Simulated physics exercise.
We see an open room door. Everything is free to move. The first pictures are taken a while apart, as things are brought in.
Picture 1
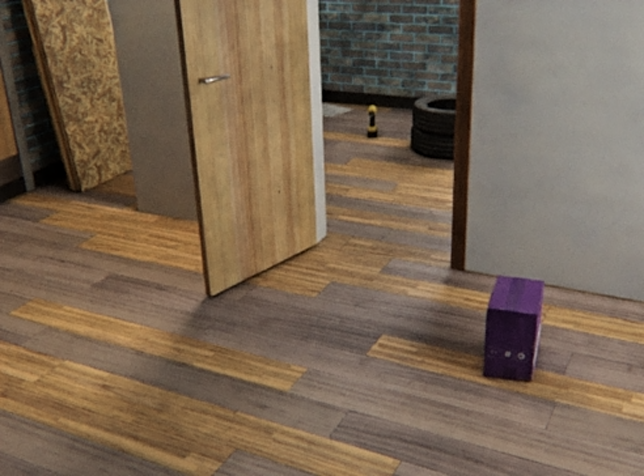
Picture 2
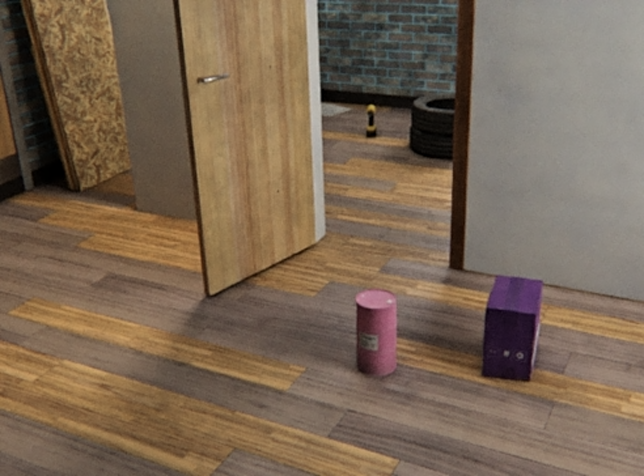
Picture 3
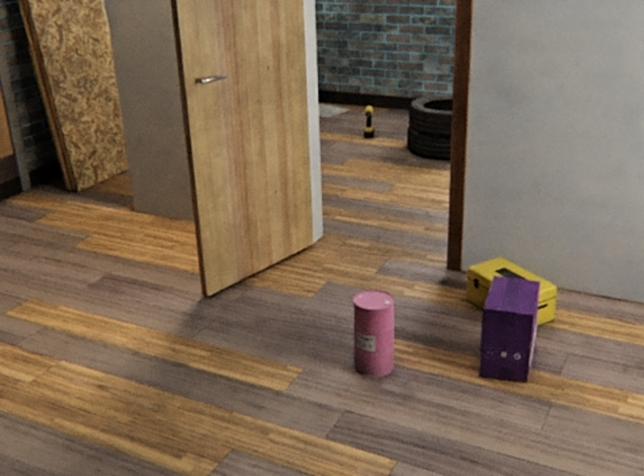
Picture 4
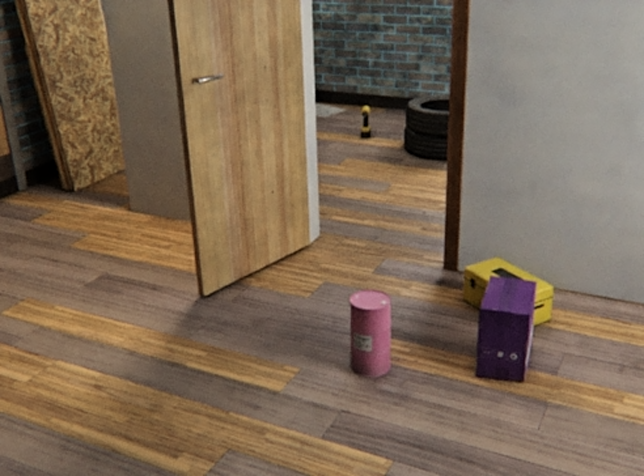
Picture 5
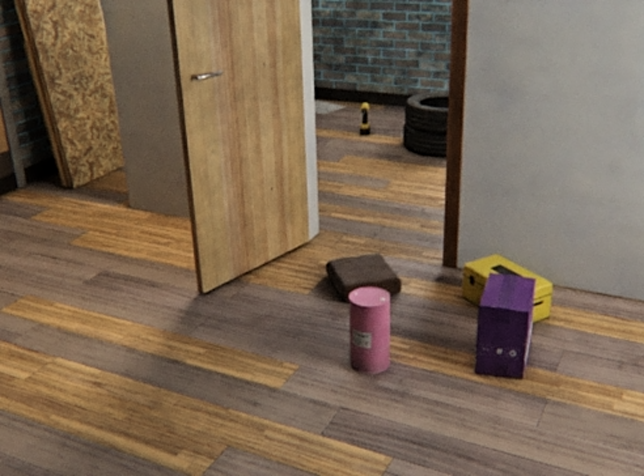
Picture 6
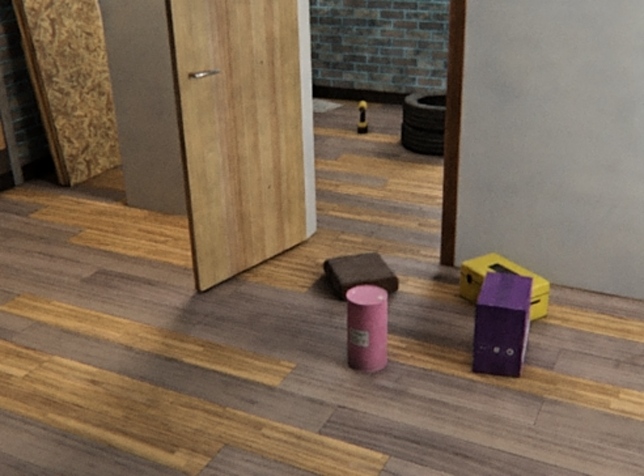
The video shows a wide-open wooden door that stays still beside a purple box on a plank floor, as a pink canister, then a yellow toolbox, and finally a brown cushion appear nearby, while the view shifts slightly.
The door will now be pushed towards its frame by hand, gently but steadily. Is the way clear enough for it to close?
As it turns out, it is blocked.
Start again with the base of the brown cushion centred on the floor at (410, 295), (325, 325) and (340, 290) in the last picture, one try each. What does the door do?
First, it shuts; second, it closes; third, it stops short.
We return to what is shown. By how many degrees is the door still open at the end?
Some 20° open.
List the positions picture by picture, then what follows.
Door wide open and still, in the first frame.
Door wide open and still; purple box (513, 327), in the second frame.
Door wide open and still; pink canister (374, 333); purple box (510, 328), in the third frame.
Door wide open and still; yellow toolbox (507, 293); pink canister (371, 333), in the fourth frame.
Door wide open and still; purple box (506, 325); yellow toolbox (506, 290), in the fifth frame.
Door wide open and still; brown cushion (360, 275); pink canister (367, 329), in the sixth frame.
Then, 0.60 s later than the last frame, open by 75°.
Then, 1.00 s later than the last frame, open by 40°; brown cushion moved a little near (384, 271).
Then, 1.20 s later than the last frame, open by 22°; brown cushion moved about its own width near (415, 261).
When it is over, open by 22°; moved from the start, brown cushion; the other 3 as before. End places, in pixels of the last picture, brown cushion near (415, 261).
